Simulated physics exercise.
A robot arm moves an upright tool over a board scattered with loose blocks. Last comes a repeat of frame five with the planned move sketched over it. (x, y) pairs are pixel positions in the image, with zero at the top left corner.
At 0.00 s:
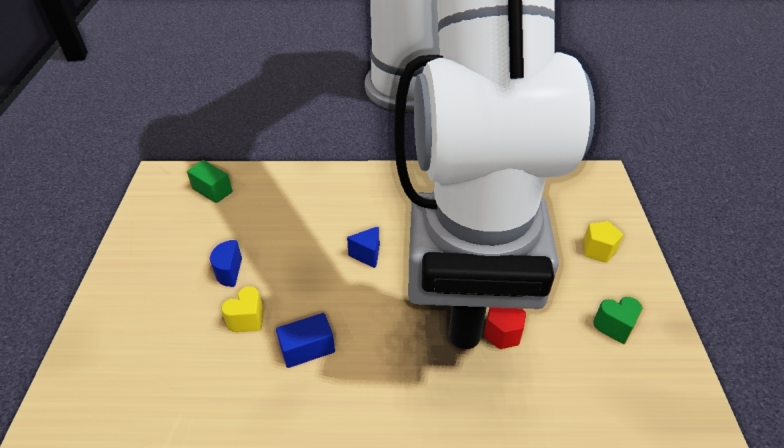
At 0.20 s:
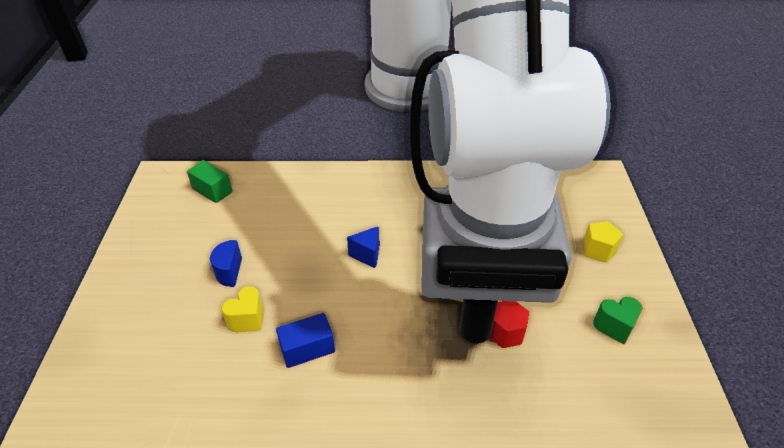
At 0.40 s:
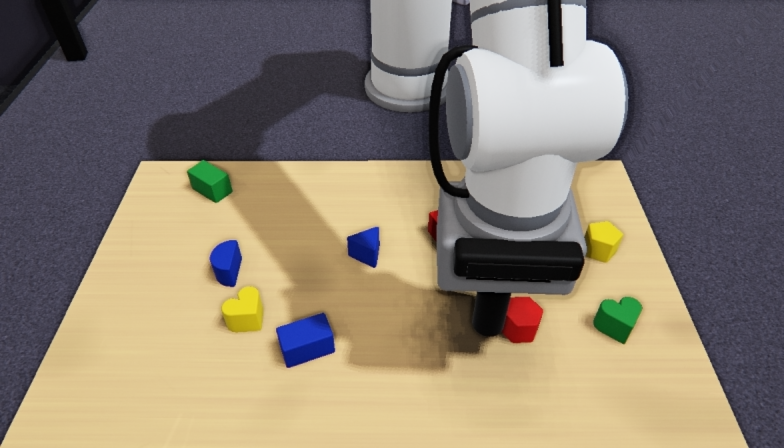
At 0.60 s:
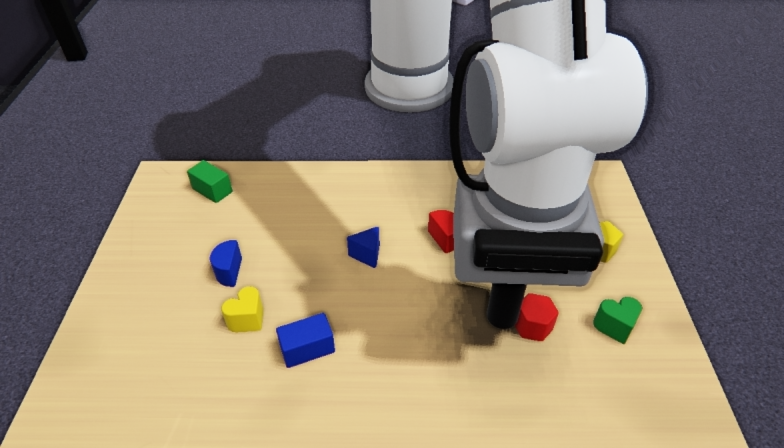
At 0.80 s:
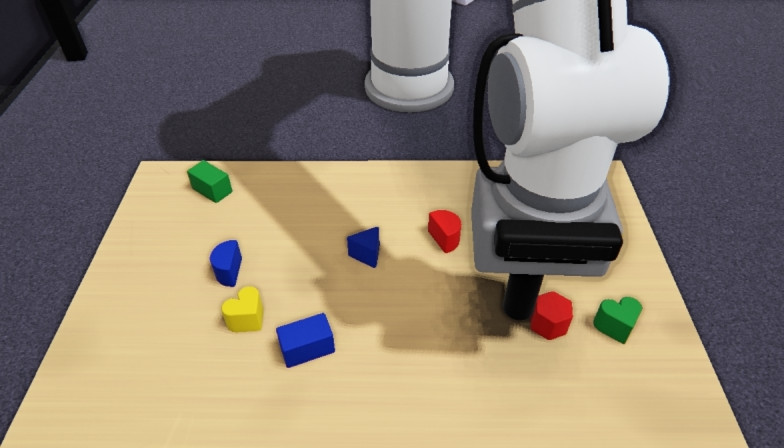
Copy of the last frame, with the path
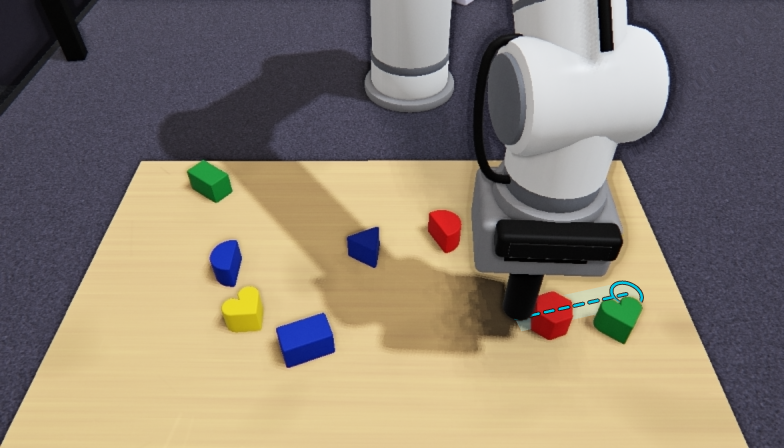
The clip shows a robot arm over a wooden board scattered with red, blue, green and yellow blocks, its black upright tool pushing a red six-sided block steadily rightward, narrowing the gap to a green heart.
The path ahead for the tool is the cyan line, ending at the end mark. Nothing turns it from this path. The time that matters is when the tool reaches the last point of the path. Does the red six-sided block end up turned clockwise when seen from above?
That would be a yes.
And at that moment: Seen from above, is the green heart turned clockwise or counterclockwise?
Short answer: Counterclockwise.
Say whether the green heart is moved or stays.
It will end up elsewhere.
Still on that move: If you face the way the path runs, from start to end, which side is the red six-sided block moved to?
So, looking from the first point of the path to the last, the red six-sided block moves rightwards.
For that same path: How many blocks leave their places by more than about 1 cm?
Number moved: 2.
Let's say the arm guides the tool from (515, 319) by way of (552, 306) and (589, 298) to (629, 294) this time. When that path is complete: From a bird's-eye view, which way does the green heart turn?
Answer: Against the clock.
The drawn path runs in a line from (515, 319) to (626, 294).
On the path given first. One third of the way, tool (557, 301); red six-sided block (594, 309), turned 45° clockwise; green heart (636, 311), turned 10° anticlockwise.
Two thirds of the way, tool (595, 293); red six-sided block (614, 312), turned 110° clockwise; green heart (652, 318), turned 60° anticlockwise.
At the end, tool (631, 285); red six-sided block (614, 312), turned 110° clockwise; yellow pentagon not moved; green heart (652, 318), turned 60° anticlockwise.
